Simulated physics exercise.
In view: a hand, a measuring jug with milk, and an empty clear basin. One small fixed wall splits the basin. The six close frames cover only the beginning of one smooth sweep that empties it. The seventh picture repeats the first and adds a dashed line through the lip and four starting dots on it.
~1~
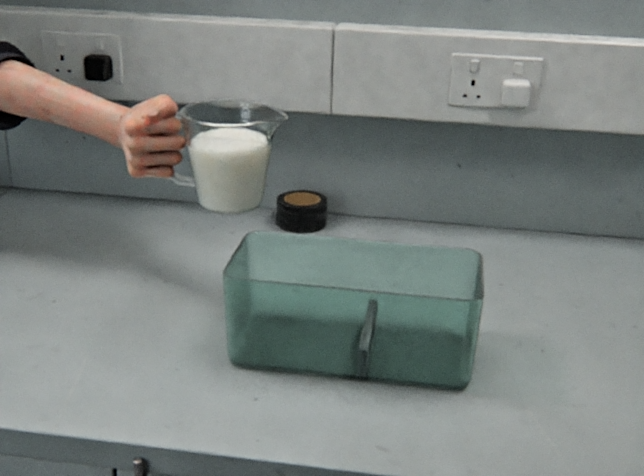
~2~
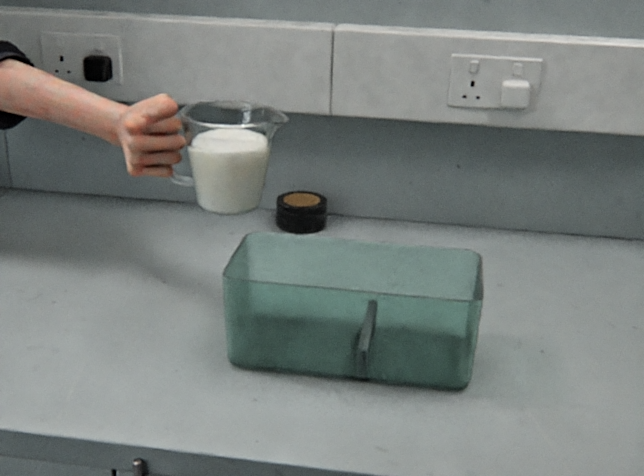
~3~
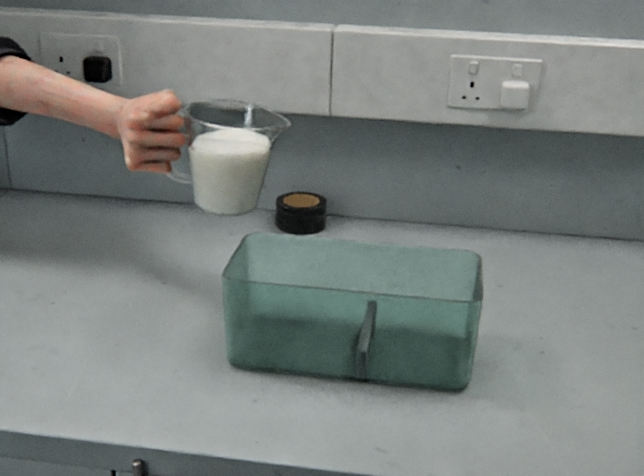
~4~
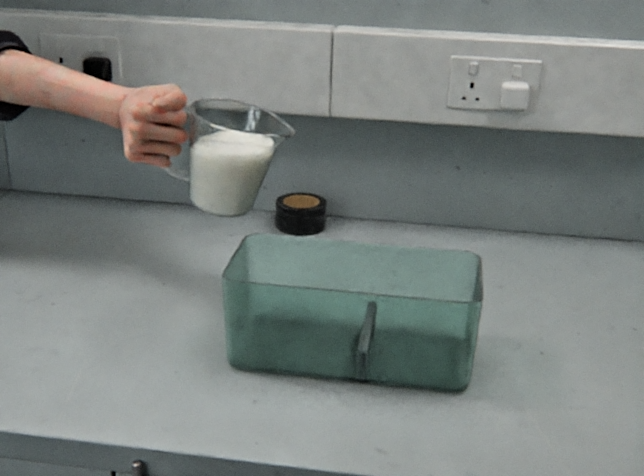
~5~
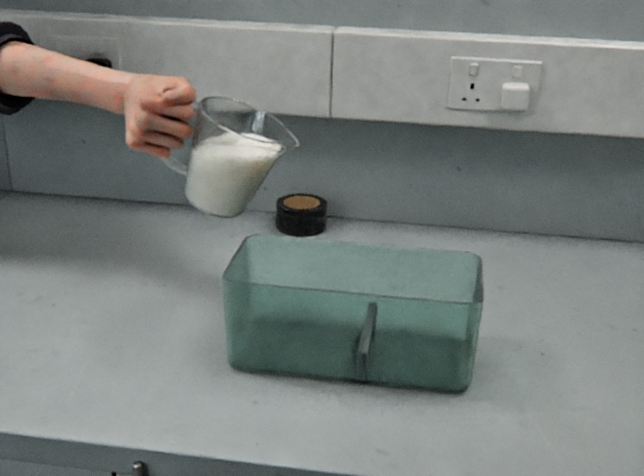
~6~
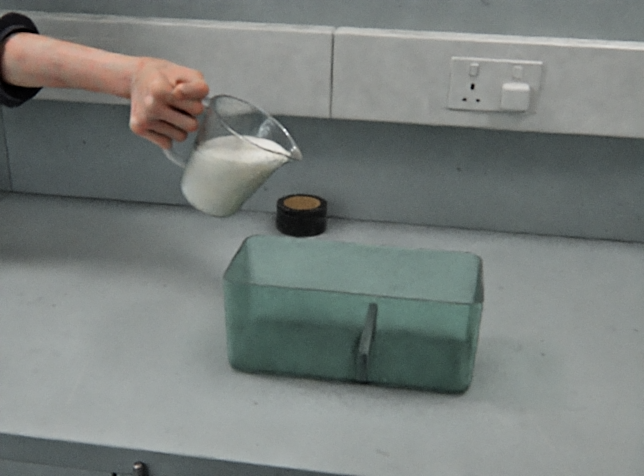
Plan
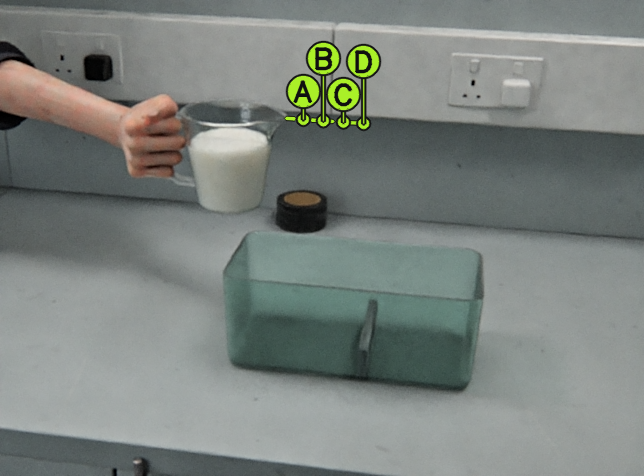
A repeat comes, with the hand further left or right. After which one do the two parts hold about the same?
I would pick spot B.
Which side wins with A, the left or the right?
More ends on the left.
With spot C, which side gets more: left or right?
More ends on the right.
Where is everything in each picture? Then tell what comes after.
Upright, lip at (286, 118); basin from (228, 360) to (471, 386); top of the wall at (369, 322); nothing has left yet.
Upright, lip at (287, 120); nothing has left yet.
Tipped about 6°, lip at (289, 125); nothing has left yet.
Tipped about 12°, lip at (293, 134); nothing has left yet.
Tipped about 21°, lip at (298, 145); nothing has left yet.
Tipped about 31°, lip at (300, 158); nothing has left yet.
On the marked copy, A at (303, 119); B at (323, 120); C at (343, 122); D at (363, 123).
If A is chosen, about 93 % ends left of the wall and 5 % right of it.
If B is chosen, about 51 % ends left of the wall and 48 % right of it.
If C is chosen, about 17 % ends left of the wall and 82 % right of it.
If D is chosen, about 6 % ends left of the wall and 94 % right of it.
